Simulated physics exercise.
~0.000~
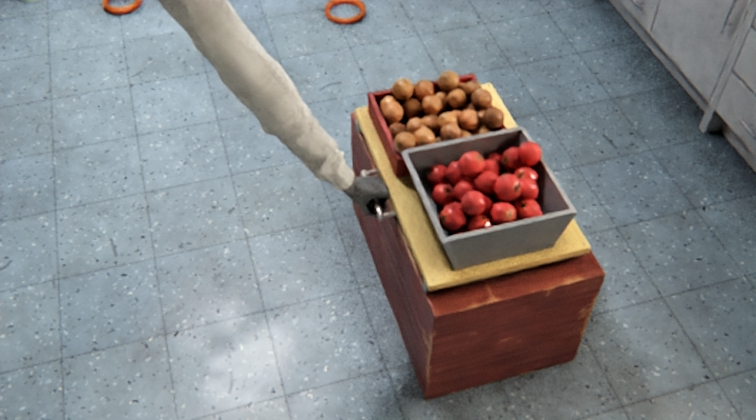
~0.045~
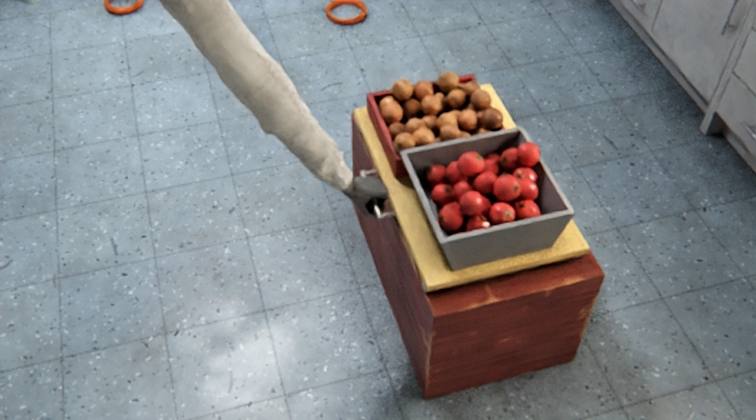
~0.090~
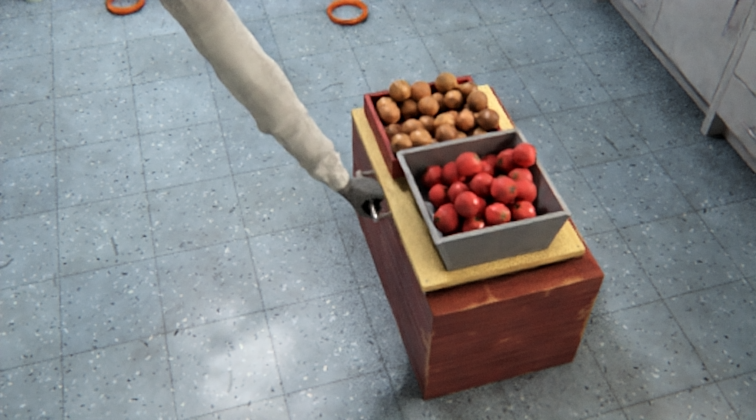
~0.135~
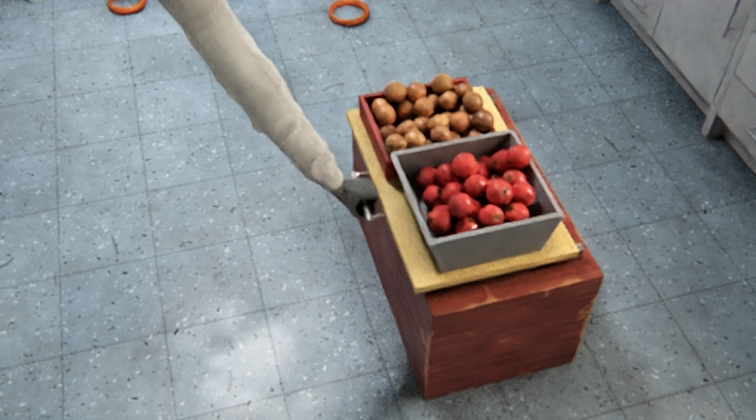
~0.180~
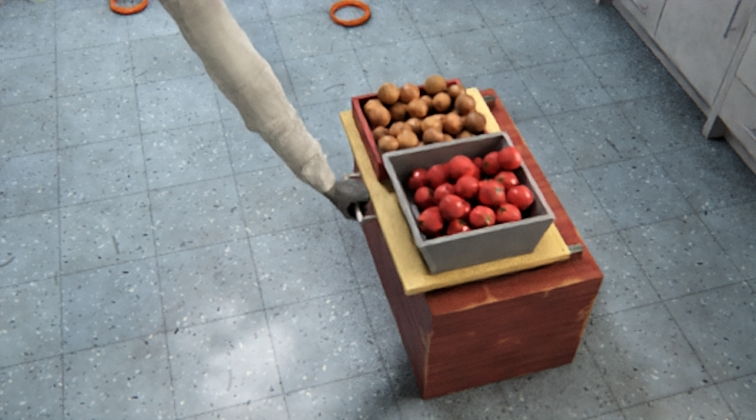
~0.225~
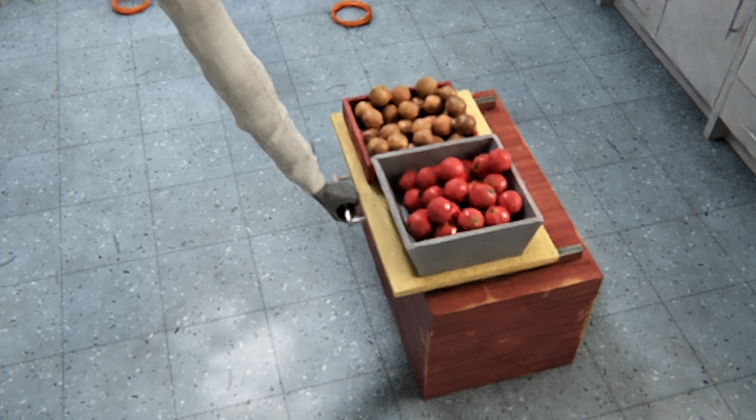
The footage shows a pale-sleeved arm with a dark hand gripping the handle of a yellow shelf on a reddish wooden cabinet, then drawing it slightly left, carrying a grey crate of red tomatoes and a red crate of brown onions.
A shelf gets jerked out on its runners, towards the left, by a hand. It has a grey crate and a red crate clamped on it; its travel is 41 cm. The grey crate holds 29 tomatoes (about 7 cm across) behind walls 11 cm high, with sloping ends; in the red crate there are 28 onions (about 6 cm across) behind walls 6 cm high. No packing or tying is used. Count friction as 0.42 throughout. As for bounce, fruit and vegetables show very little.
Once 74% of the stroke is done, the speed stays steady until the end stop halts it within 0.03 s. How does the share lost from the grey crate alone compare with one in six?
The grey crate loses a smaller share than one in six.
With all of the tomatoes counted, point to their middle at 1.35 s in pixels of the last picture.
Near (315, 234).
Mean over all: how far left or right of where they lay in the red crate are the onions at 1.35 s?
Some 12 cm leftwards.
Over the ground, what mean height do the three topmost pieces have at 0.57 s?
Their middles sit some 64 cm up.
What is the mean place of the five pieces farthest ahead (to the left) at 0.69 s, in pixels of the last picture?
Somewhere near pixel (236, 159).
After 0.49 s, the runners reach their end.
After 0.57 s, grey crate 29 in, 0 out and red crate 27 in, 1 out.
After 0.69 s, grey crate 29 in, 0 out and red crate 26 in, 2 out.
After 0.91 s, grey crate 29 in, 0 out and red crate 24 in, 4 out.
Outcome (at 1.35 s), grey crate 29 in, 0 out and red crate 23 in, 5 out. Asked share, 0 of 29, 0 per cent.
